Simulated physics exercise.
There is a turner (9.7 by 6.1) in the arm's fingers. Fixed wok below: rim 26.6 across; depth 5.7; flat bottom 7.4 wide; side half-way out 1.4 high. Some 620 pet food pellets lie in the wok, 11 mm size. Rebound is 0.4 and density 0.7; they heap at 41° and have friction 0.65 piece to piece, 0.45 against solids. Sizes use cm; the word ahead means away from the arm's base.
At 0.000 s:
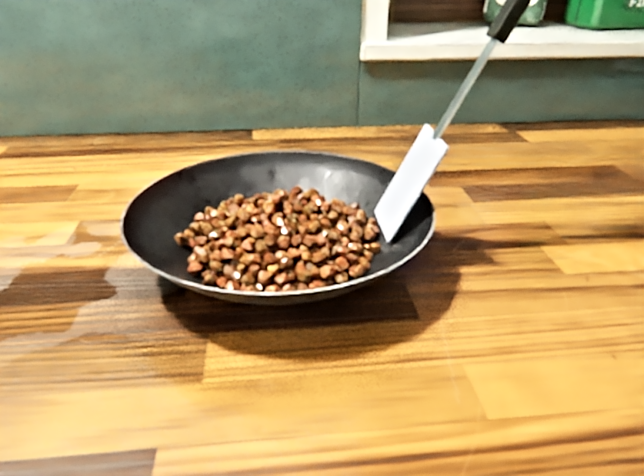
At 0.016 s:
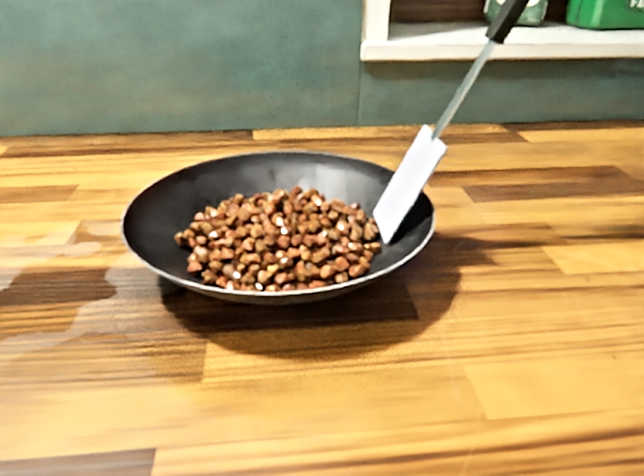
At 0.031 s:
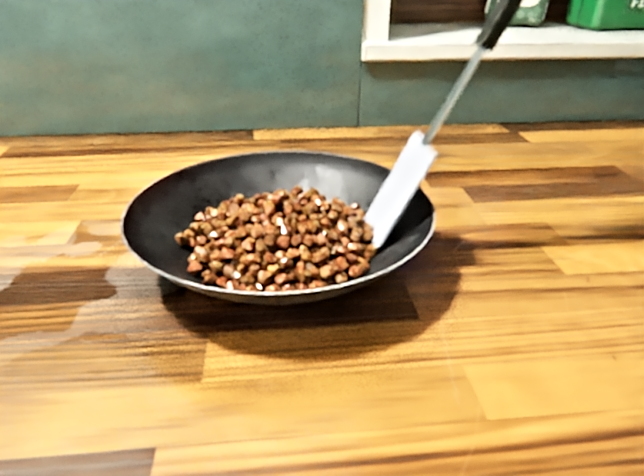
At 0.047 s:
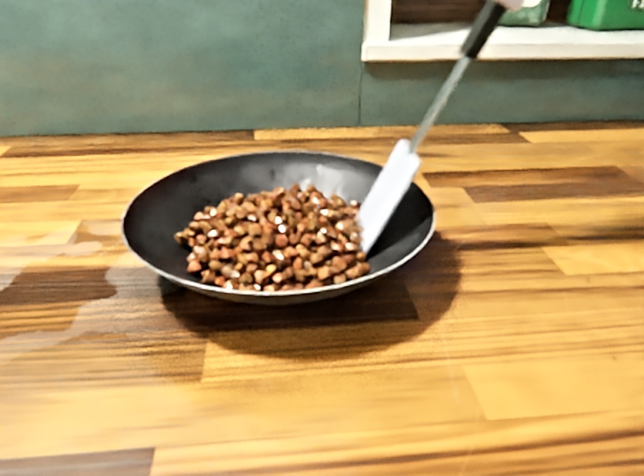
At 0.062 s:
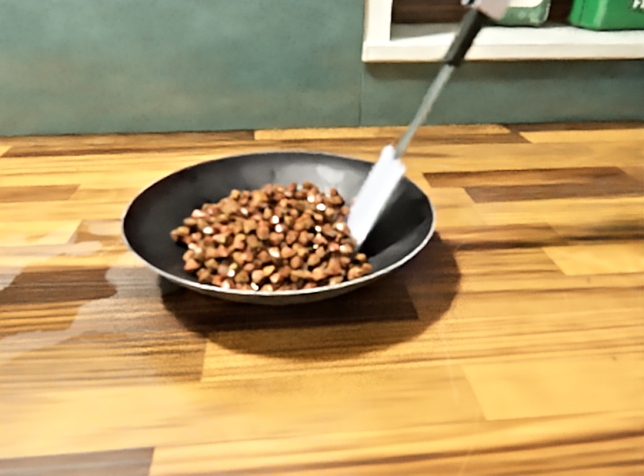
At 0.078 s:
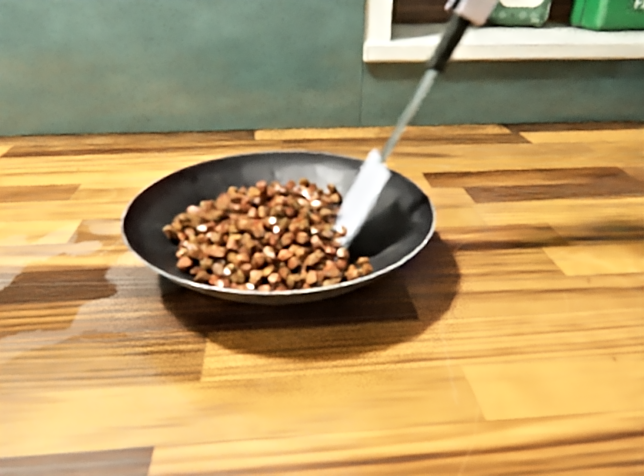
White-bladed turner pushing brown pellets slowly leftward in a dark wok on a striped wooden counter, the pile shifting slightly.
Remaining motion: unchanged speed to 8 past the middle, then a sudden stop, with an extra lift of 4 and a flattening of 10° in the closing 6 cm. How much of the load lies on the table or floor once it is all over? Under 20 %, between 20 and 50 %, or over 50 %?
Between 20 and 50 %.
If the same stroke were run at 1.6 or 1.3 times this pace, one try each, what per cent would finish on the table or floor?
Estimates in order: 35 per cent, 35 per cent.
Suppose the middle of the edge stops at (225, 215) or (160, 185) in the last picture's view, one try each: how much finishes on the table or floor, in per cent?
Around 10 per cent for the first try and 35 per cent for the second.
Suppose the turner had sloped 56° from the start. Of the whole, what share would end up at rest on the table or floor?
About 20 per cent.
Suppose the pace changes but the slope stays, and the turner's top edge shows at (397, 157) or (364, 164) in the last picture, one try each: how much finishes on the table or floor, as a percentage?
About 20 and 30 percent.
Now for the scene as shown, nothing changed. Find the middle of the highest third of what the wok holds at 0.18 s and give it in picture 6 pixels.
It is centred at roughly (194, 208).
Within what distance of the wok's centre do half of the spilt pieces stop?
Distance, approx.: 24 cm.
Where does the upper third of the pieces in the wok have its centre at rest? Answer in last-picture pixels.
Pixel position: Approx. (195, 225).
By 0.13 s, sloping 64°, highest piece 6 above the table; 621 in the wok.
By 0.18 s, sloping 60°, highest piece 8 above the table; 621 in the wok.
By 0.41 s, sloping 54°, highest piece 8 above the table; 461 in the wok, 113 on the table or floor, 47 on the blade or in flight.
By 1.46 s, sloping 54°, highest piece 6 above the table; 460 in the wok, 161 on the table or floor.
Final count, 460 in the wok, 161 on the table or floor. That is 26 % on the table or floor.
